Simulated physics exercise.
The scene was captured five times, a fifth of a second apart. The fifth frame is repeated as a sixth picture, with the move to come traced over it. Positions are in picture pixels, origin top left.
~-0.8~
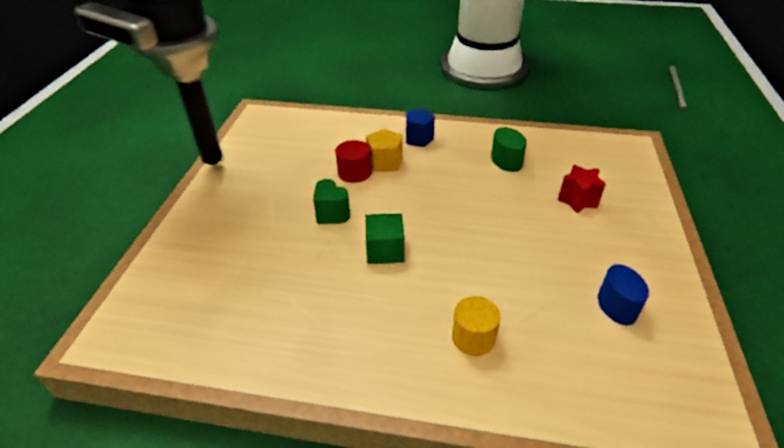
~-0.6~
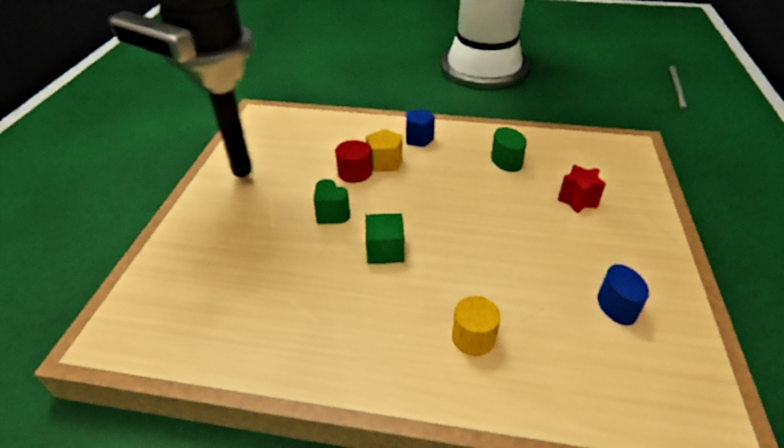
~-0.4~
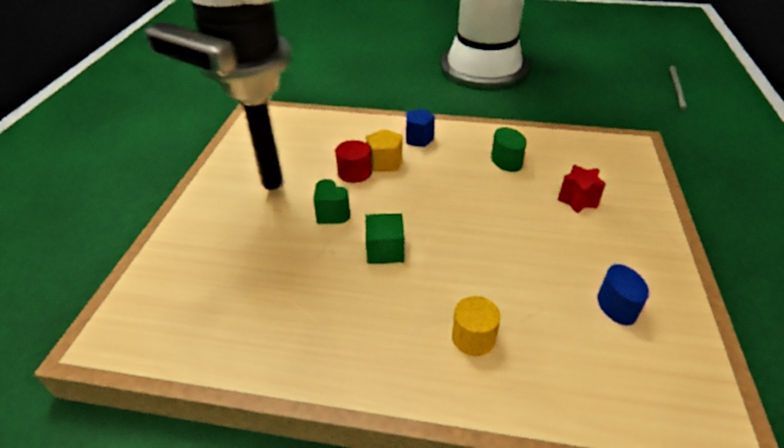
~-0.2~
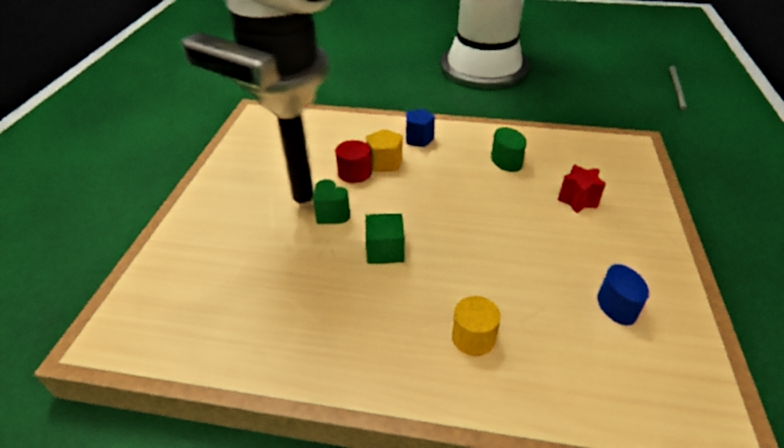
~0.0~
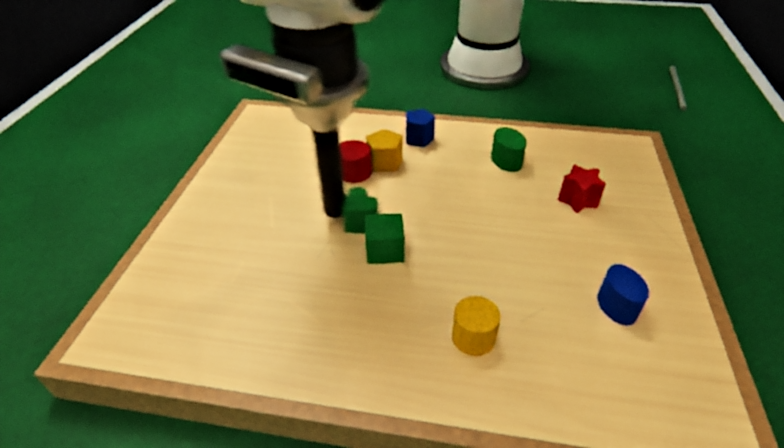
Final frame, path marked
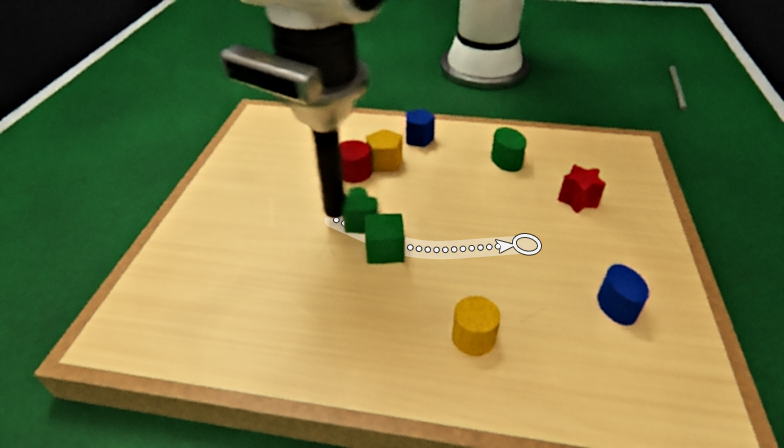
A robot arm with a black rod stands at the upper left of a pale wooden board on a green surface, viewed from above at an angle by a still camera. Red, yellow, blue and green blocks dot the board, with a red star at right. The rod glides right and nearer, then nudges the green heart-shaped block rightward toward the green square one.
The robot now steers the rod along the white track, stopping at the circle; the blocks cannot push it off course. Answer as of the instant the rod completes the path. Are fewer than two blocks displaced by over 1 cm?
Going by the path, no.
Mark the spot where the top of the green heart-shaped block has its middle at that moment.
The middle of its top is at (411, 202).
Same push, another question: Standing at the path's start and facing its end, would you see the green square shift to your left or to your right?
It's going to go right.
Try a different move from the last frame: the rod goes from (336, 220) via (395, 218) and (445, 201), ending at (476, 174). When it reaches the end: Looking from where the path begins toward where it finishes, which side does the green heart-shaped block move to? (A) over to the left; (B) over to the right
The answer is B.
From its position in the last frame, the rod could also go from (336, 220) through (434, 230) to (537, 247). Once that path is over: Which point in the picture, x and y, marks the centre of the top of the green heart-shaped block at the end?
The centre of its top will be at (573, 228).
Drawn move, from (336, 220) via (392, 243) and (459, 249), ending at (527, 244).
On the path given first. One third of the way, rod at (392, 235); green heart-shaped block at (407, 203), turned 55° anticlockwise; green square at (400, 241).
Two thirds of the way, rod at (460, 241); green heart-shaped block at (411, 202), turned 70° anticlockwise; green square at (404, 247).
At the end, rod at (529, 236); red round block still; green heart-shaped block at (411, 202), turned 70° anticlockwise; green square at (404, 247).
